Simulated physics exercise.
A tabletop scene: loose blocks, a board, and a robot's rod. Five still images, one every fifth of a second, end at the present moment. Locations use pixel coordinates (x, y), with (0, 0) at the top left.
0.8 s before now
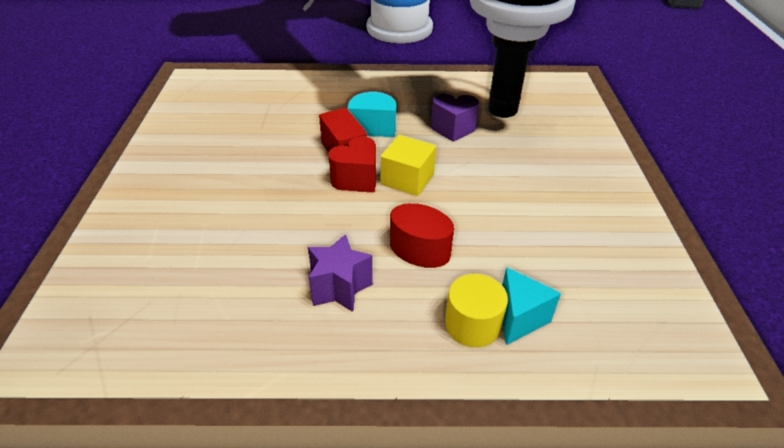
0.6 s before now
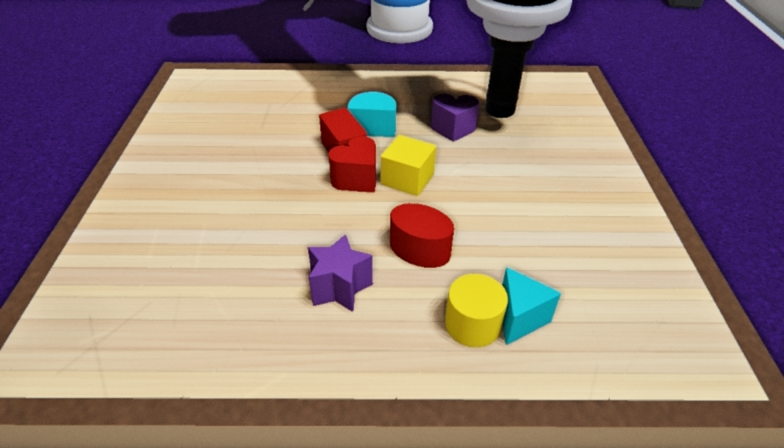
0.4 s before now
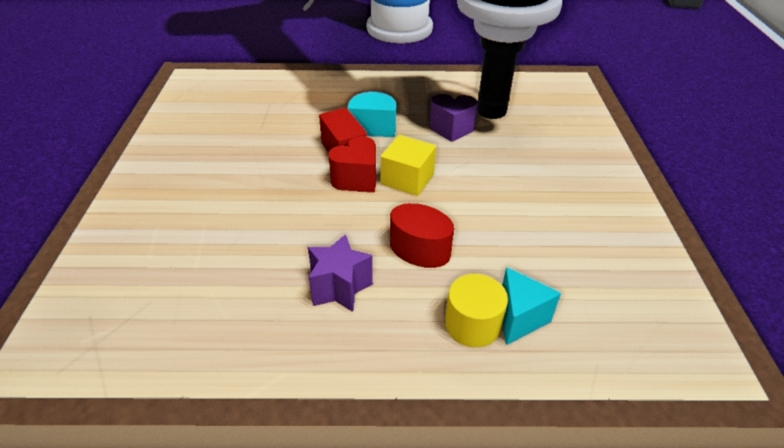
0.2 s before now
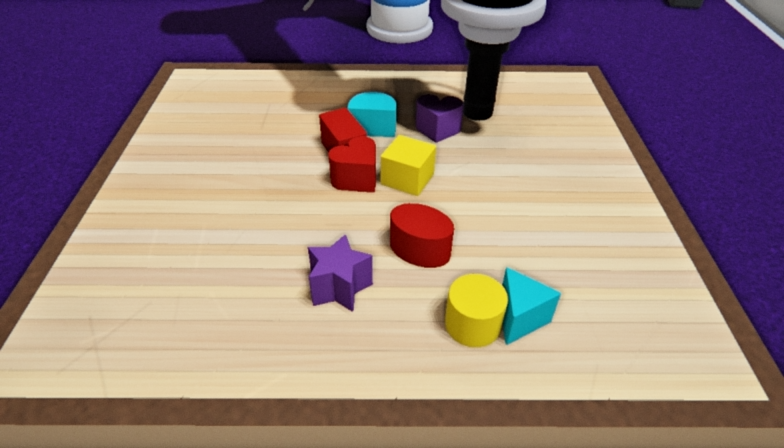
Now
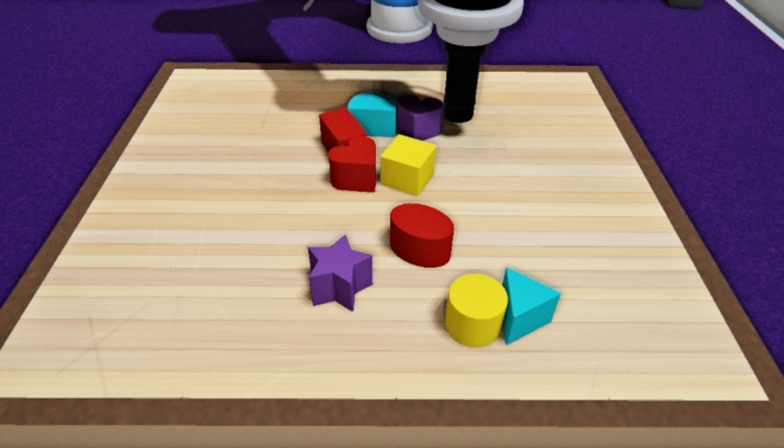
The black rod moves left and pushes the purple heart block toward the turquoise block.
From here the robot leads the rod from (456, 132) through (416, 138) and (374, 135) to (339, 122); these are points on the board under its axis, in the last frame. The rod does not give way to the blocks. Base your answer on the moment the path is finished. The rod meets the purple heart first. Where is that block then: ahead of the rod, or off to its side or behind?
The block stays ahead.
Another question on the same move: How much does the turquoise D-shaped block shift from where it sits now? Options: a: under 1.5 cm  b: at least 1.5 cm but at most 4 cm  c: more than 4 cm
My answer is option c.
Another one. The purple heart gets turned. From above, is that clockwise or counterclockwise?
My prediction: CW.
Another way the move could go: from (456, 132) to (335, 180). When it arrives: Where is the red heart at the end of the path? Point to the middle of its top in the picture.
It should be at (322, 177) by then.
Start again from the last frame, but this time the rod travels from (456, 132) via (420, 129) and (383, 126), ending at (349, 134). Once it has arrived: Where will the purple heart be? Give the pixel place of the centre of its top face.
The centre of its top will be at (311, 100).
The first path, step by step. One third of the way, rod (415, 122); turquoise D-shaped block (338, 96), turned 15° anticlockwise; purple heart (380, 102), turned 40° clockwise.
Two thirds of the way, rod (372, 118); turquoise D-shaped block (308, 88), turned 45° anticlockwise; purple heart (347, 92), turned 75° clockwise.
At the end, rod (338, 106); red oblong block still; turquoise D-shaped block (299, 82), turned 95° anticlockwise; purple heart (331, 78), turned 120° clockwise.
